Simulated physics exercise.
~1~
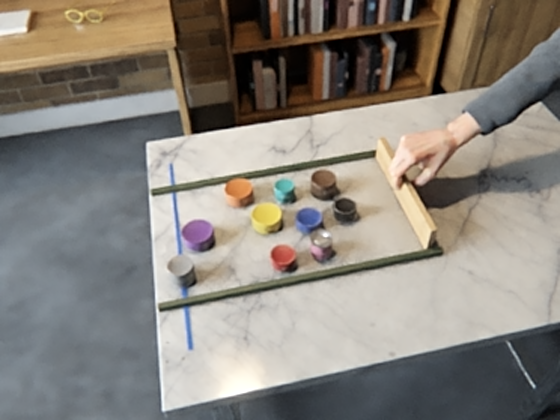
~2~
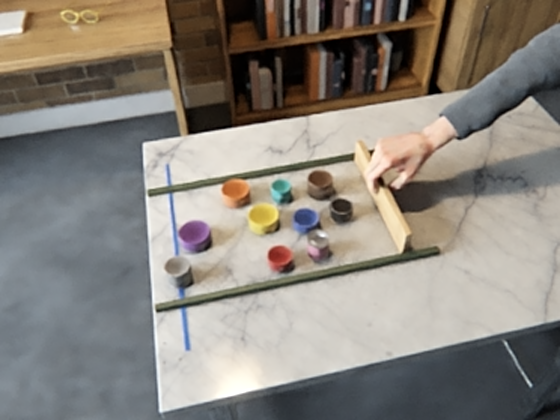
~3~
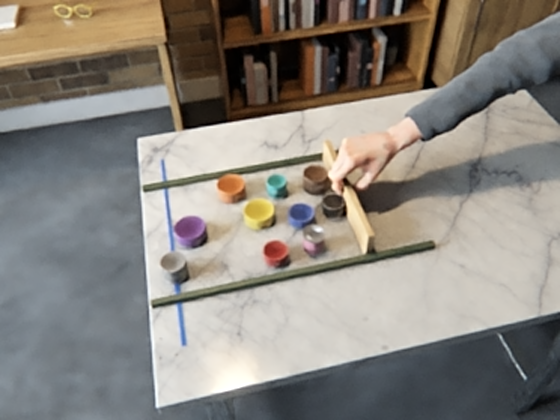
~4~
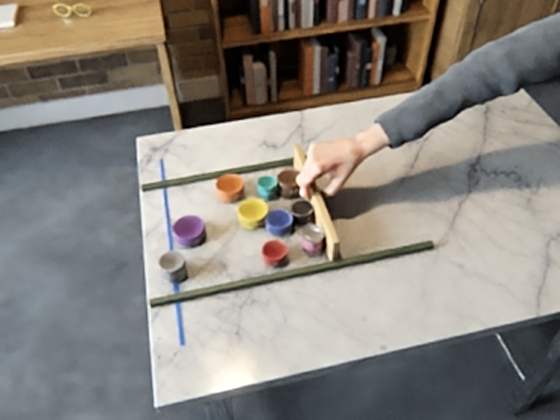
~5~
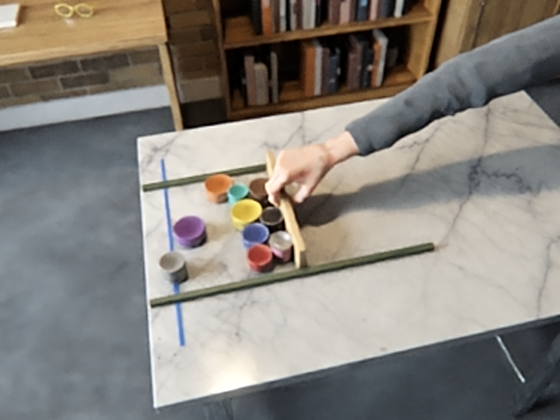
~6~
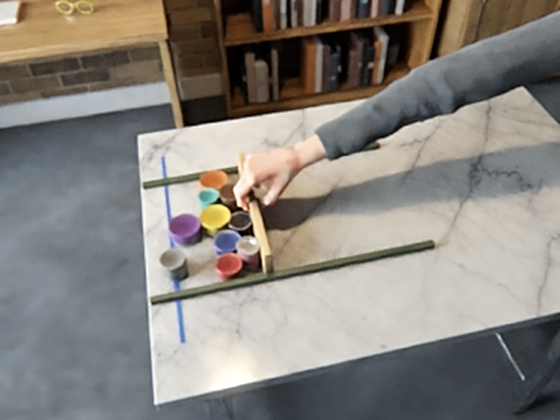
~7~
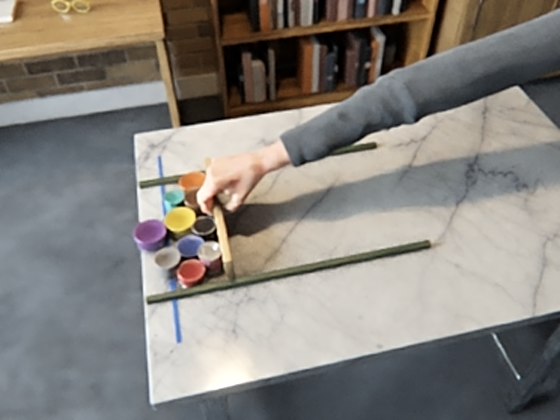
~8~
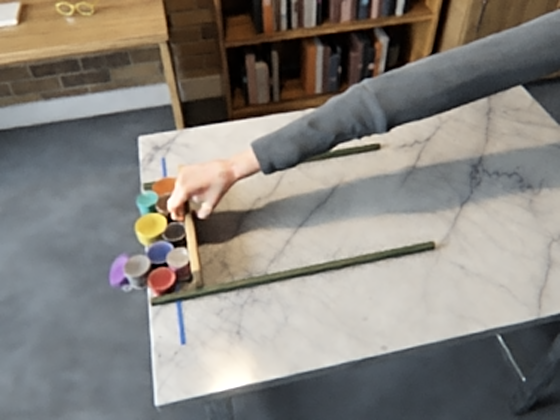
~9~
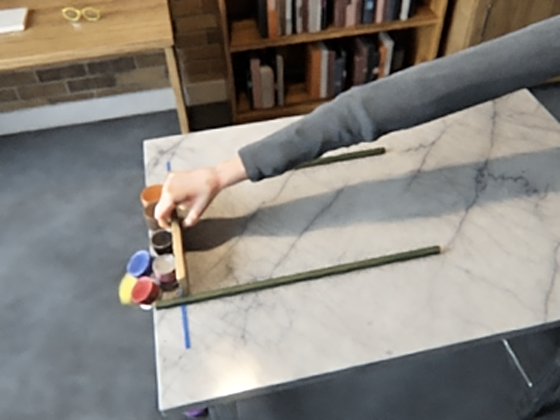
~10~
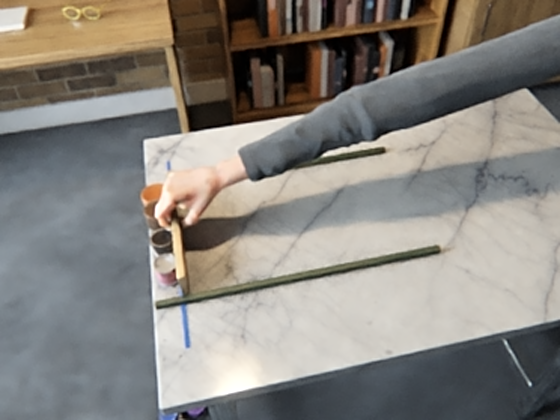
A wooden board, pushed left by a hand along a marble tabletop between two dark green strips, gathers small colourful pots and sweeps most over the table's end, stopping near the blue tape with an orange, a black and a pinkish pot still at the edge.
